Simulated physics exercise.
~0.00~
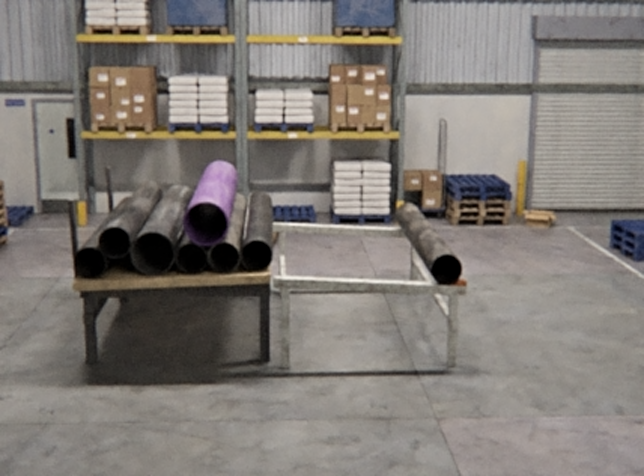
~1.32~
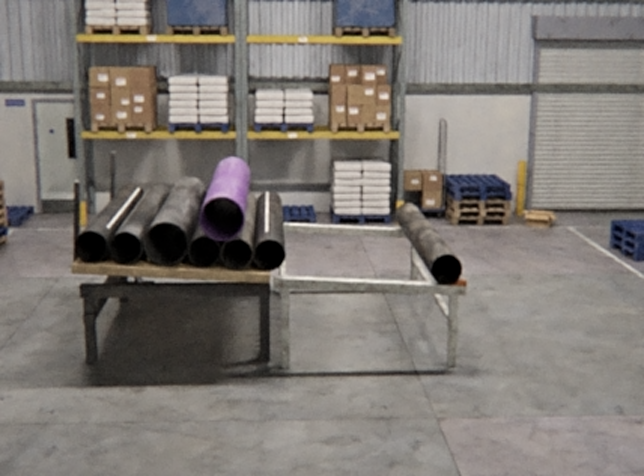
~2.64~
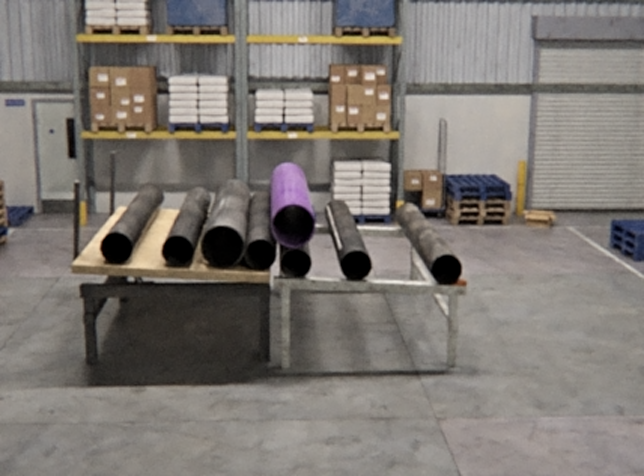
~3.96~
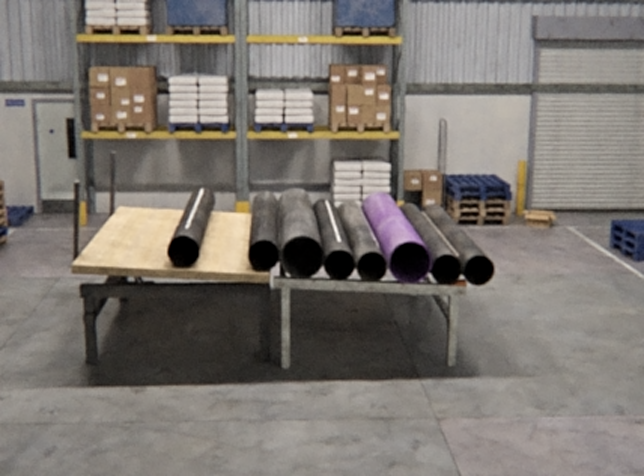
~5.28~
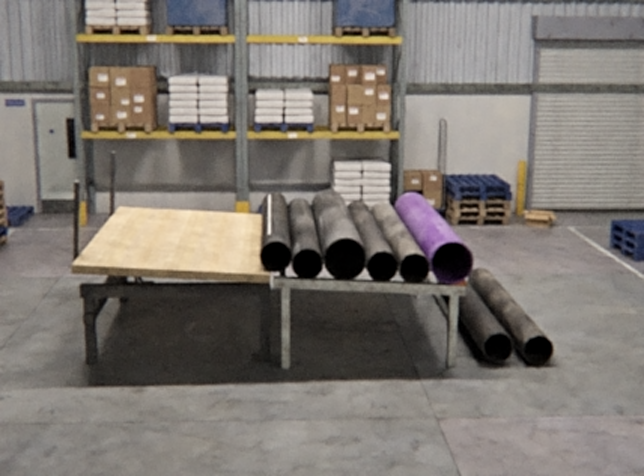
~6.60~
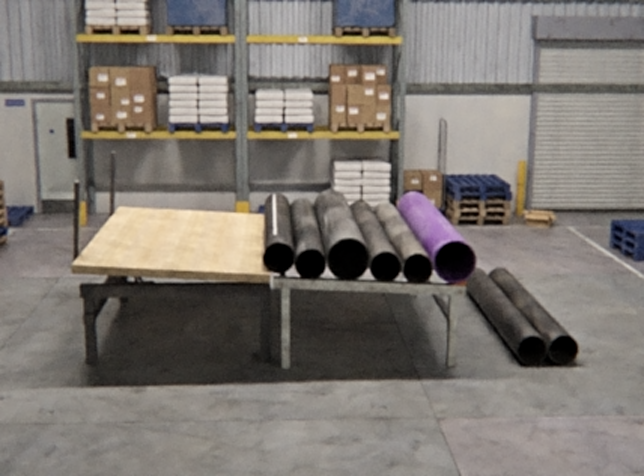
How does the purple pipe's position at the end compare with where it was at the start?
At the start it lay on top of the dark pipes on the wooden deck at the left, and at the end it rests lower down at the right end of the metal rack.
